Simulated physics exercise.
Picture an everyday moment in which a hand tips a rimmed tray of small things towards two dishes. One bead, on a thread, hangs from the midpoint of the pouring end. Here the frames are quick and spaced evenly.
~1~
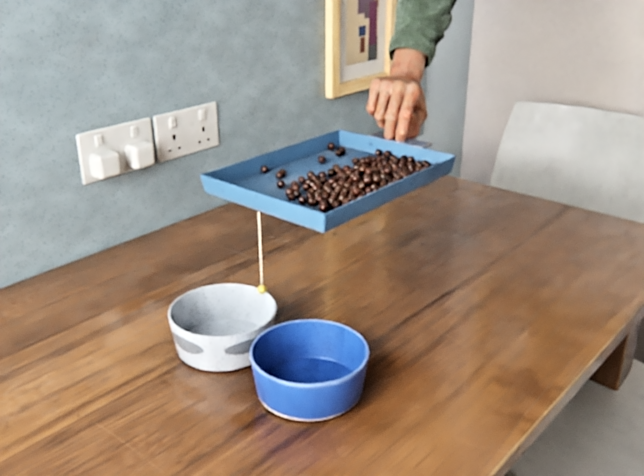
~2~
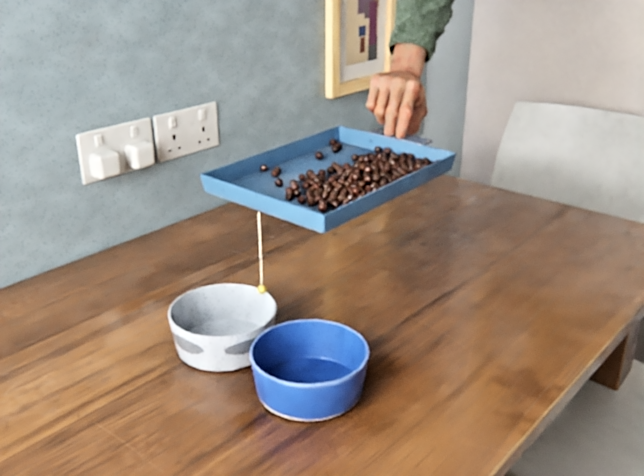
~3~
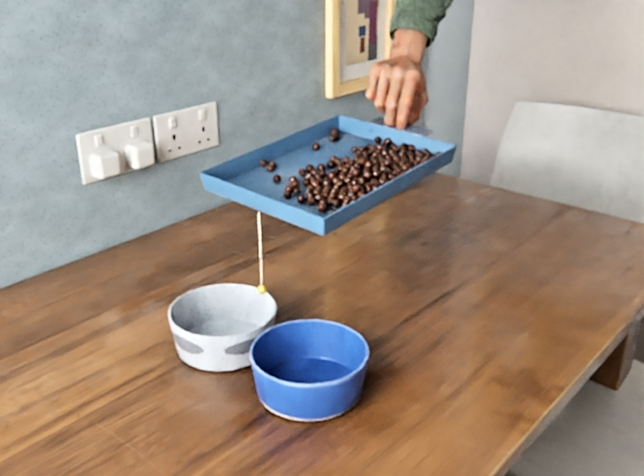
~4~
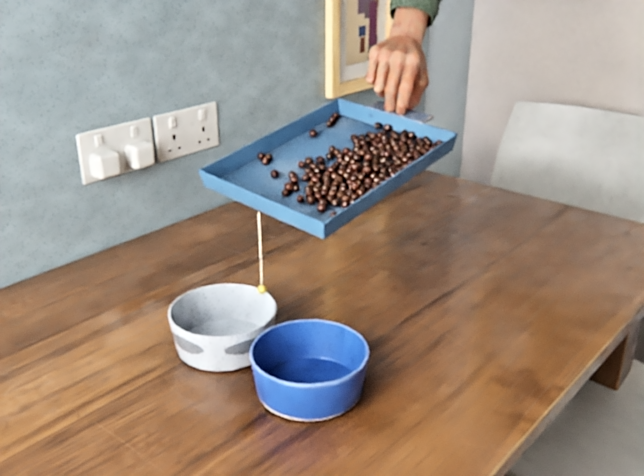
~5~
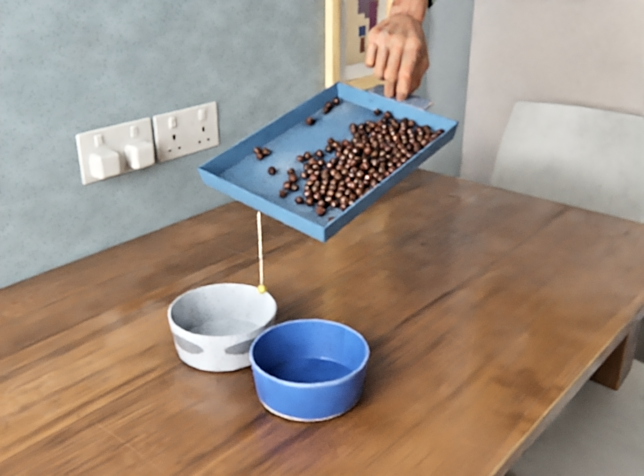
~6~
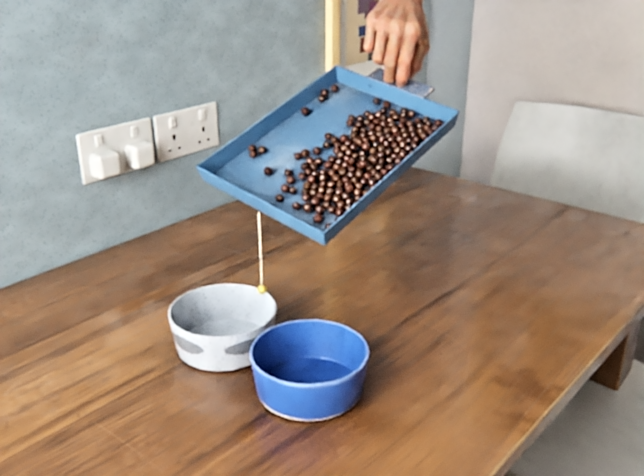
A hand raised the far side of a blue tray of chocolate balls above two bowls on a wooden table, tilting it steadily steeper, and the balls shifted slightly towards the near edge.
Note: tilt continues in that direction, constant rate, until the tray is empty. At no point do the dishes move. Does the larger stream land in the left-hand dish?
No, it lands in the right-hand dish.
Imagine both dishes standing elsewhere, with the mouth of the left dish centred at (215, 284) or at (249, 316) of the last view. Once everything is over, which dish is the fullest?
First try: The rightmost dish. Second try: The rightmost dish.
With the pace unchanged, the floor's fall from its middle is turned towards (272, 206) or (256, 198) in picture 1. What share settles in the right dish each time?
About 20 and 0 percent.
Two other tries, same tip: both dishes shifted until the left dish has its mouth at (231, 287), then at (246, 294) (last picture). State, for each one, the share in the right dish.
About 90 and 90 per cent.
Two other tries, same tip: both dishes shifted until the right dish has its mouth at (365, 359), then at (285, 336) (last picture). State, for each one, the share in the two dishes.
Close to 70 in a hundred, followed by close to 90 in a hundred.
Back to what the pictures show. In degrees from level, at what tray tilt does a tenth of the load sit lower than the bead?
I'd say close to 75 degrees.
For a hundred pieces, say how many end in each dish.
So the left dish keeps 0 per cent, and the right one keeps 90 per cent.
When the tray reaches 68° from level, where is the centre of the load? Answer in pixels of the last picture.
Somewhere about pixel (314, 214).
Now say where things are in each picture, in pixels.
In the first frame, corners of the pouring end at (205, 175) and (324, 212), level; middle of the load at (366, 179), chocolate balls; left dish at (183, 345); right dish at (269, 393); bead on its thread at (262, 290).
In the second frame, corners of the pouring end at (205, 174) and (324, 213), level; middle of the load at (366, 177).
In the third frame, corners of the pouring end at (204, 172) and (324, 216), tipped barely, lowest at the right corner; middle of the load at (367, 172), a small part on the move.
In the fourth frame, corners of the pouring end at (203, 170) and (323, 221), tipped a little, lowest at the right corner; middle of the load at (366, 165), a small part on the move.
In the fifth frame, corners of the pouring end at (202, 168) and (323, 225), tipped clearly, lowest at the right corner; middle of the load at (365, 161), about a quarter on the move.
In the sixth frame, corners of the pouring end at (201, 166) and (323, 230), tipped clearly, lowest at the right corner; middle of the load at (363, 159), nearly all on the move; left dish at (183, 345); right dish at (269, 393).
Soon, tray tipped steeply; nearly all on the tray; a stray few in the right dish; a small part in the air.
A while on, tray tipped past a quarter turn; a small part on the tray; most in the right dish; a stray few in the left dish; a small part outside both; a stray few in the air.
Towards the end, tray tipped past a quarter turn; nearly all in the right dish; a stray few in the left dish; a small part outside both.
Finally, tray tipped past a quarter turn; nearly all in the right dish; a stray few in the left dish; a small part outside both.
